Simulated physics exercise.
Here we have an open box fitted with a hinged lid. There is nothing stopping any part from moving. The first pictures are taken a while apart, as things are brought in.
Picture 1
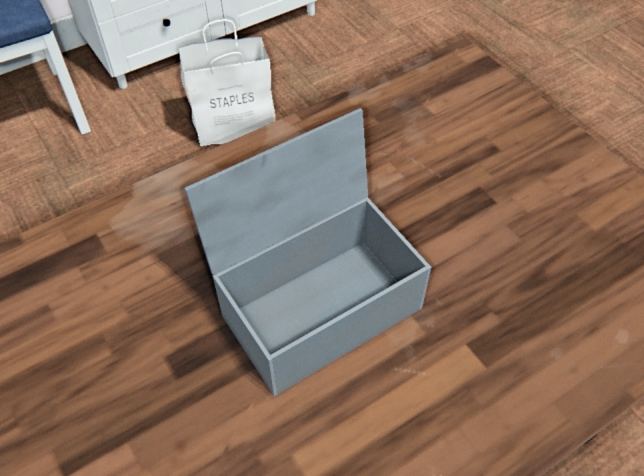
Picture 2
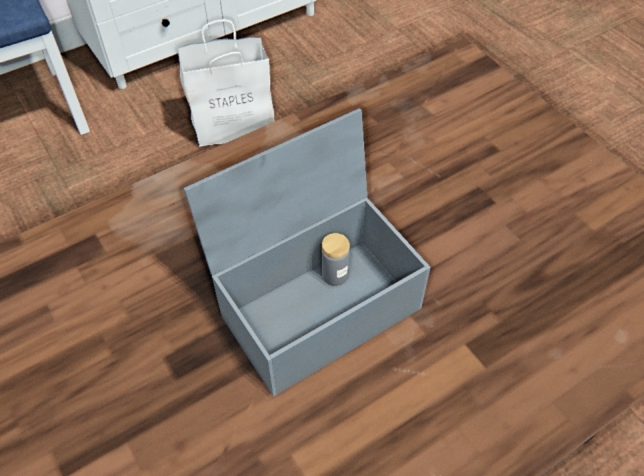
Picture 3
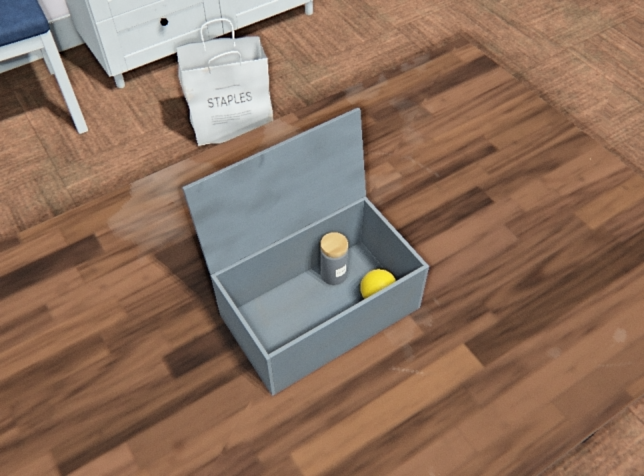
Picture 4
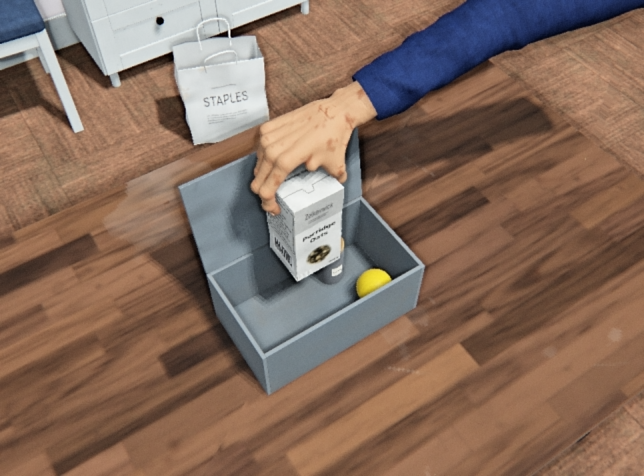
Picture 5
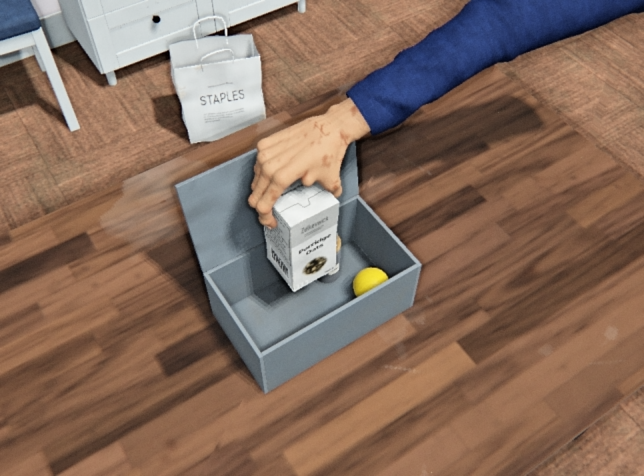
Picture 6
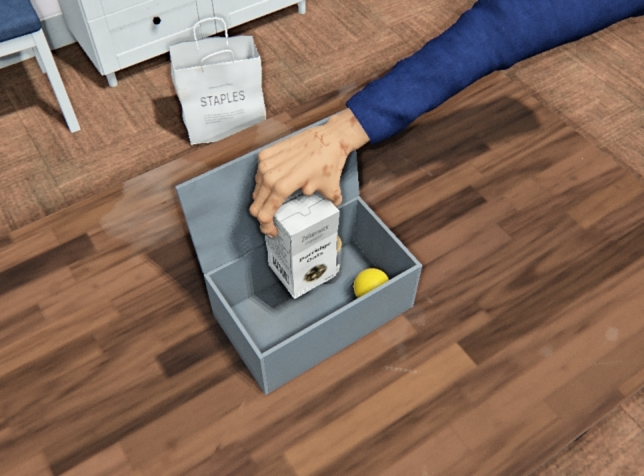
At the start, an open grey box with a hinged lid sits empty on a wooden floor. A grey shaker appears inside, then a yellow ball to its right. A hand in a blue sleeve then lowers a white carton into the box, in front of the shaker, and keeps hold of it.
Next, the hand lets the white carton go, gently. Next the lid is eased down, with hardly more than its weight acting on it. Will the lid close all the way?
No.
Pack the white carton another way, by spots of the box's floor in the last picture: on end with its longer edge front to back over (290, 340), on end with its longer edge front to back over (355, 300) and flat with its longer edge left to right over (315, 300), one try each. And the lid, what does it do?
Case one lid open, case two lid shut, case three lid open.
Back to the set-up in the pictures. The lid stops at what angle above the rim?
I'd put it at roughly 50°.
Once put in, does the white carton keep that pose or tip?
Well, it stays just as set.
Then, 0.30 s after the last picture, white carton slid about its own width near (302, 275).
Then, 1.20 s after the last picture, lid starting down; white carton slid about its own width near (302, 275).
Then, 1.50 s after the last picture, lid 65° above the rim; white carton slid about its own width near (302, 275).
Then, 3.10 s after the last picture, lid 52° above the rim; white carton slid about its own width near (306, 280).
At rest, lid 49° above the rim; moved from the start, white carton; the other 2 in place. Seen from the same camera at the end, white carton near (308, 282).
